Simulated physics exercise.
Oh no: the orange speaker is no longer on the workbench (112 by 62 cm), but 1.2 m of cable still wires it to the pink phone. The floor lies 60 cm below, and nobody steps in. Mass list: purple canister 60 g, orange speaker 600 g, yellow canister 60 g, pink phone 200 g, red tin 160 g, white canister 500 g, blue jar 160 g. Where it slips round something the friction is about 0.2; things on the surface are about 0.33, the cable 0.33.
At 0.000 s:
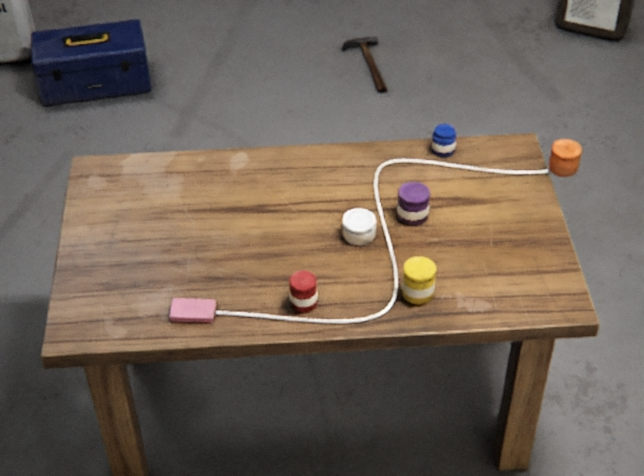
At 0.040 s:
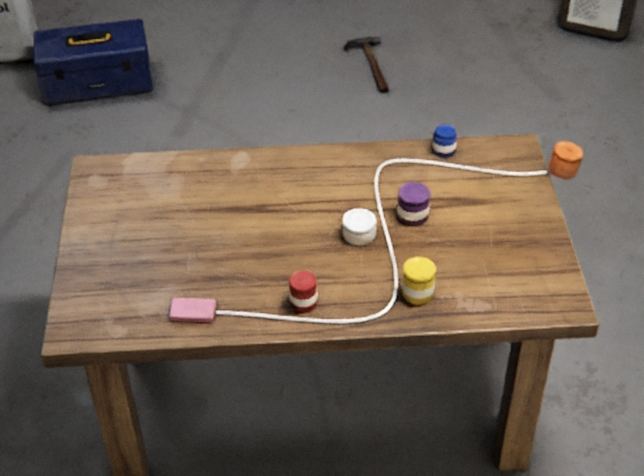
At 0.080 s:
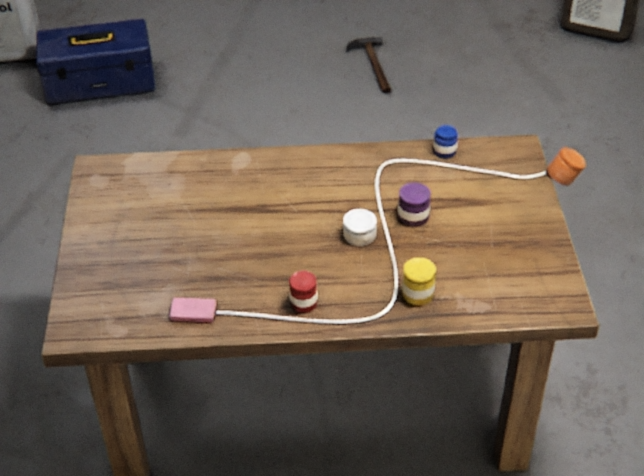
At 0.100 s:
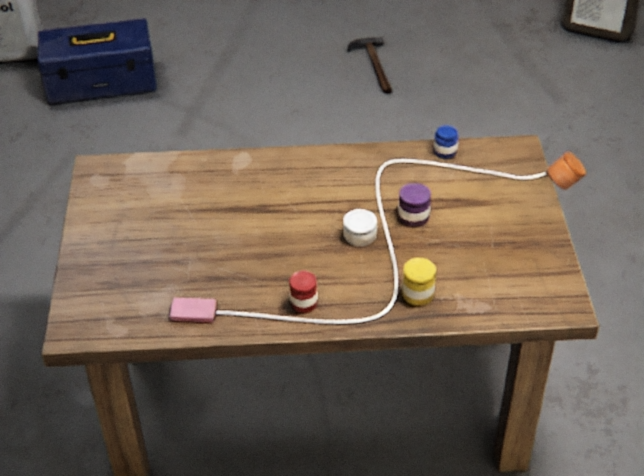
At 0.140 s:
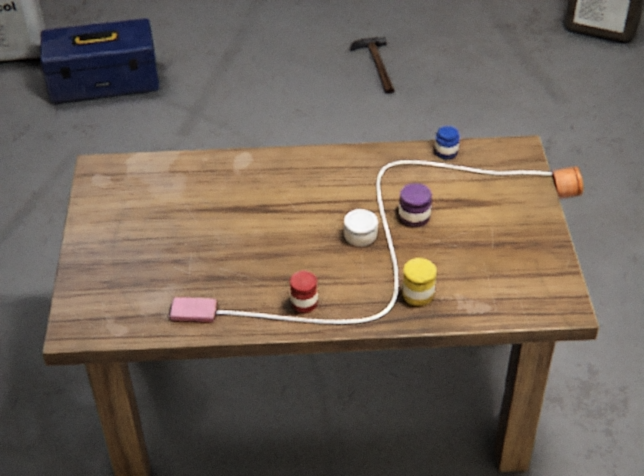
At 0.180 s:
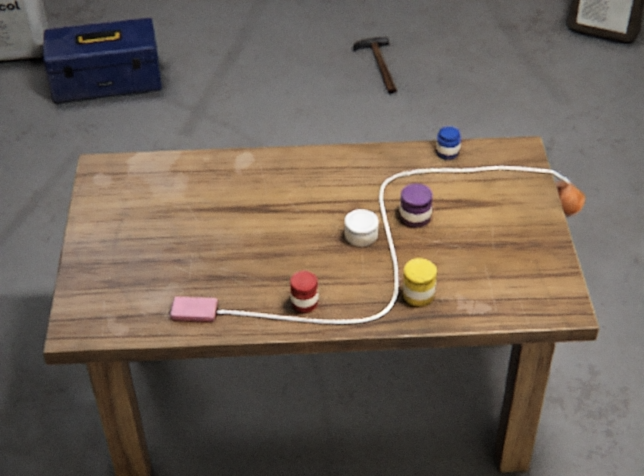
In a room with a grey concrete floor, a wooden workbench is seen from above and in front, a blue toolbox and a hammer behind it. A white cable winds from a pink phone at left past red, white, yellow, purple and blue containers to an orange object beyond the right edge. The orange object turns and drops slightly, drawing the cable's far end rightward, while the view shifts very slightly.
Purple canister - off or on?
Pretty sure it loses its perch.
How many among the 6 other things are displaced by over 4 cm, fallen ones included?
4 in all.
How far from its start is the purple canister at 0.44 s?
The purple canister is 20 cm from where it started.
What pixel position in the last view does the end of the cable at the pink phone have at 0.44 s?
At about pixel (272, 294).
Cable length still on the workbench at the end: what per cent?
I'd estimate close to 25 per cent of the cable's length.
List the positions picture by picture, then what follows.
In the first frame, purple canister (414, 191); cable runs through (499, 172) (397, 161) (385, 228) (389, 307) (278, 318).
In the second frame, orange speaker (568, 150); cable runs through (499, 172) (385, 228) (278, 318).
In the third frame, orange speaker (567, 166); cable runs through (498, 174) (386, 228) (278, 318).
In the fourth frame, orange speaker (567, 171); cable runs through (499, 174) (386, 228) (278, 318).
In the fifth frame, orange speaker (567, 183); cable runs through (503, 173) (386, 229) (278, 318).
In the sixth frame, purple canister (417, 193); cable runs through (525, 170) (423, 171) (387, 228) (389, 308) (279, 317).
At 0.4 s, the cable's tail end at (272, 294); purple canister 22 cm off its start, pink phone 12 cm off its start, red tin 9 cm off its start.
At 0.7 s, the cable's tail end at (405, 254); purple canister 44 cm off its start, pink phone 48 cm off its start, red tin 15 cm off its start.
At 0.9 s, the cable's tail end at (461, 239); purple canister over the edge, pink phone 62 cm off its start at (476, 247), red tin 15 cm off its start at (282, 232).
At 1.2 s, the cable's tail end at (463, 238); purple canister over the edge, pink phone 62 cm off its start, red tin 15 cm off its start.
At 2.4 s, the cable's tail end at (463, 238); purple canister over the edge, pink phone 62 cm off its start at (478, 246), red tin 15 cm off its start at (282, 232), yellow canister 10 cm off its start at (468, 279).
